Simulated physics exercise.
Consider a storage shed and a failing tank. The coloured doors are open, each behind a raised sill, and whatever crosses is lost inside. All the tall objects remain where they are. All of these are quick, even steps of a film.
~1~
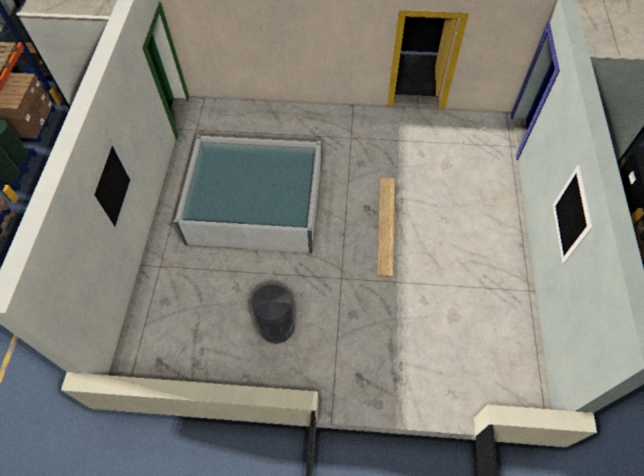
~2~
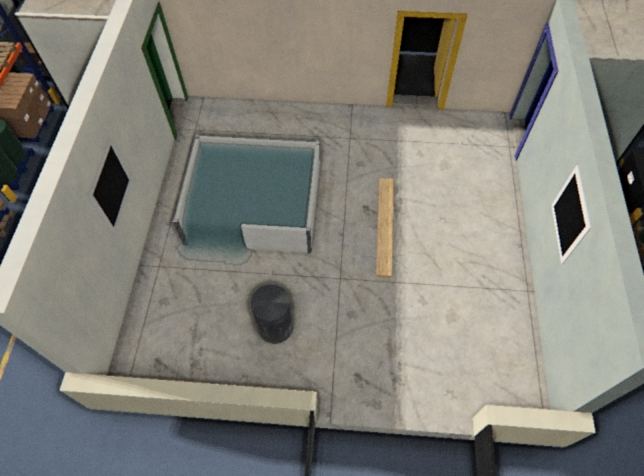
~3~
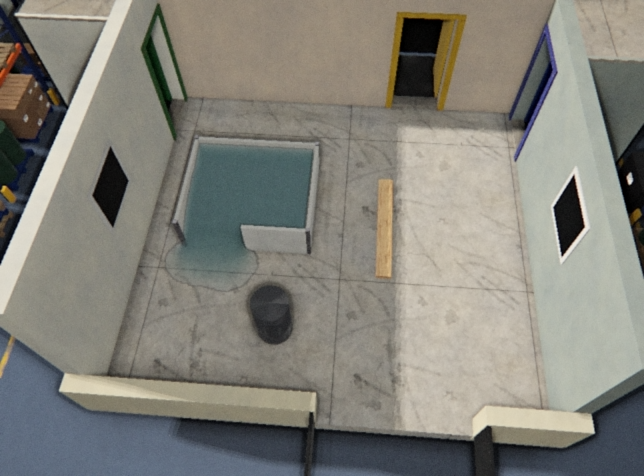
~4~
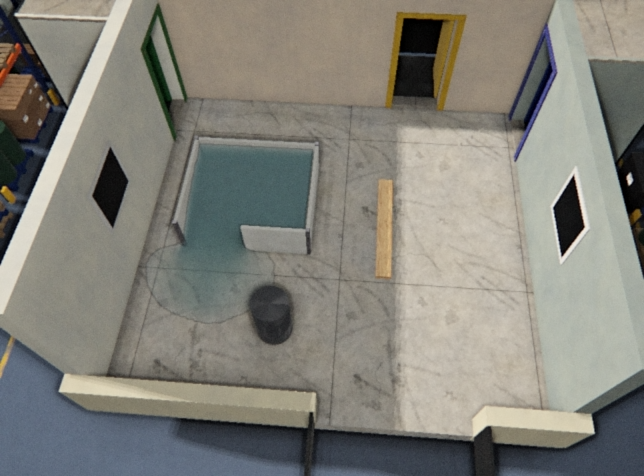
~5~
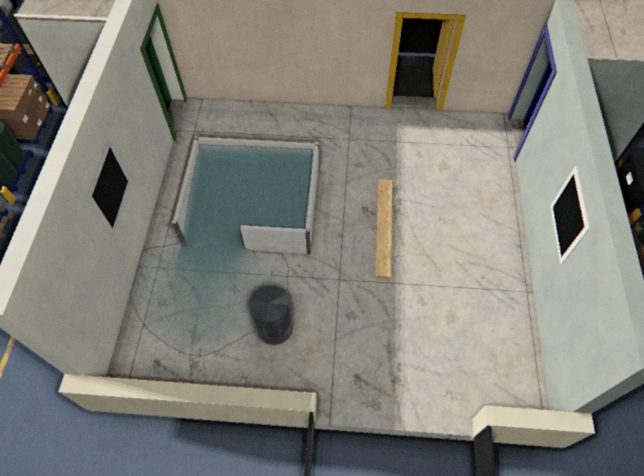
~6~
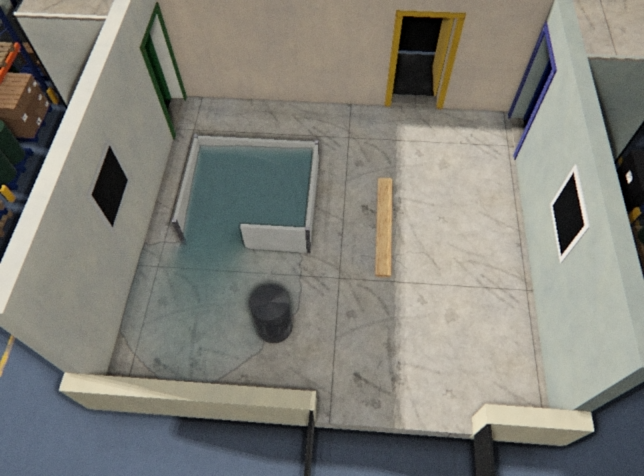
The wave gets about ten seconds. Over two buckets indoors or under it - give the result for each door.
At the end, the blue door is going to stay within two buckets. The yellow door is going to stay within two buckets. The green door is going to stay within two buckets.
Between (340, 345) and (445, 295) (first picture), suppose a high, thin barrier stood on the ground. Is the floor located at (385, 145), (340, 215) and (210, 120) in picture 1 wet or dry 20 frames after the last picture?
Reading them off in sequence: Spared, spared, spared.
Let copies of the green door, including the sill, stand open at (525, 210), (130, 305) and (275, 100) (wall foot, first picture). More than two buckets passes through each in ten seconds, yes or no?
Below; above; below.
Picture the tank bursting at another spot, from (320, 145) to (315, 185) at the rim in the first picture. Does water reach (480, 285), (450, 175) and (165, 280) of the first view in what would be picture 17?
In that order: Under water, wet, no water.
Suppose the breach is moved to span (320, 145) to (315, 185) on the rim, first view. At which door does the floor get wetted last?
Answer: The green one.
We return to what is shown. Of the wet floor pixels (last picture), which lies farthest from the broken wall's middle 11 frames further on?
Roughly (400, 411).
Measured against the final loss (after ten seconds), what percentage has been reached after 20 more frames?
Approximately 10 %.
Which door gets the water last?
My pick is the door marked yellow.
A moment on, water covers 20 % of the floor; the blue door not reached, the yellow door not reached, the green door not reached.
Next, water covers 25 % of the floor; the blue door not reached, the yellow door not reached, the green door not reached.
Then, water covers 40 % of the floor; the blue door not reached, the yellow door not reached, the green door not reached.
Later, water covers 65 % of the floor; the blue door wet at the sill, nothing in, the yellow door not reached, the green door wet at the sill, nothing in.
In the end, water covers 95 % of the floor; the blue door under two buckets in, the yellow door wet at the sill, nothing in, the green door under two buckets in.
